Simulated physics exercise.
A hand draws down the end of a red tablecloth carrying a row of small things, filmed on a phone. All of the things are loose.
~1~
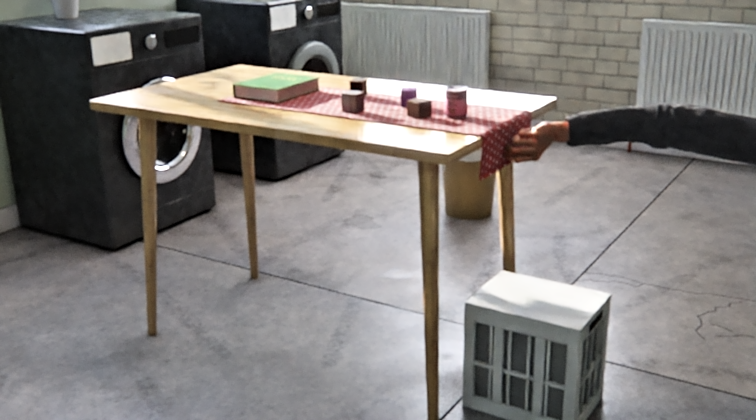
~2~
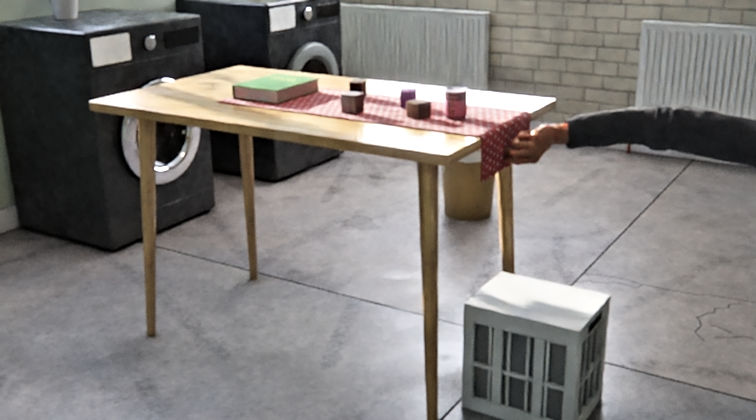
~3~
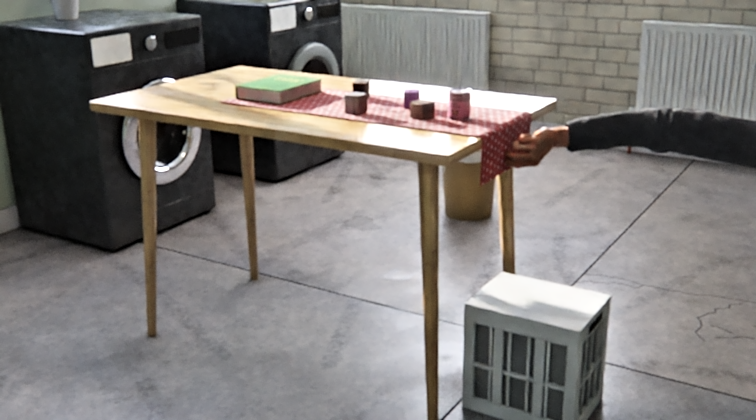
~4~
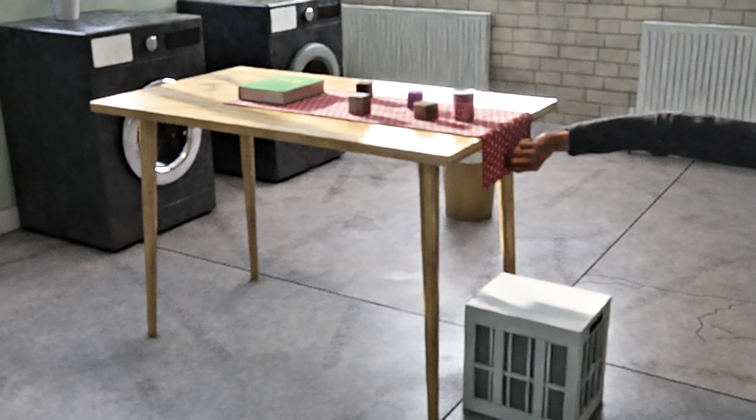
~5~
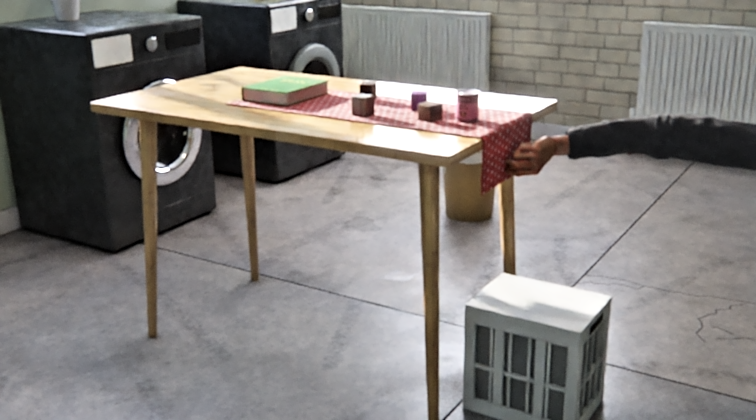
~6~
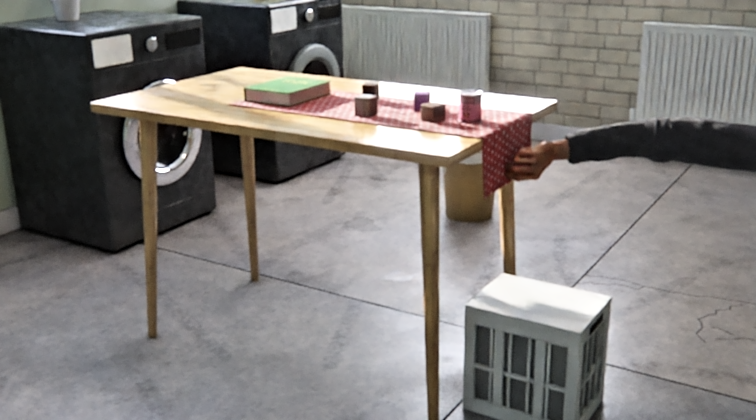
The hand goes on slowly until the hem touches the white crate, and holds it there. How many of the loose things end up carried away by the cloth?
Exactly three drop.
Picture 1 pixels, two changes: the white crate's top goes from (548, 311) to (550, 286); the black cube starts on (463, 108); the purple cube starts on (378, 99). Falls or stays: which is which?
First the black cube: It ends off the top. Then the purple cube: It is still up there.
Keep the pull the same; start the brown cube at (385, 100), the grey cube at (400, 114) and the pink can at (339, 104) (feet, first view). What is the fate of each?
Result - brown cube retained; grey cube lost; pink can retained.
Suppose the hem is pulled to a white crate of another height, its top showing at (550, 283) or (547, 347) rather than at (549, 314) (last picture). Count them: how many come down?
First case 2, second 4.
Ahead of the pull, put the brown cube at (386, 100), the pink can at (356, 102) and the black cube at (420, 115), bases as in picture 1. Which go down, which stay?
Brown cube safe, pink can safe, black cube lost.
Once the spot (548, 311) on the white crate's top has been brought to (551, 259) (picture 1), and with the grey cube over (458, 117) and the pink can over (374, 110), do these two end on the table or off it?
Grey cube: Lost; pink can: Safe.
Soon after, hem near (507, 228); pink can gone.
Then, hem near (507, 263); pink can and brown cube gone.
Further on, hem on the crate; pink can, brown cube and purple cube gone.
At rest, hem on the crate; pink can, brown cube and purple cube gone. It carries off three.
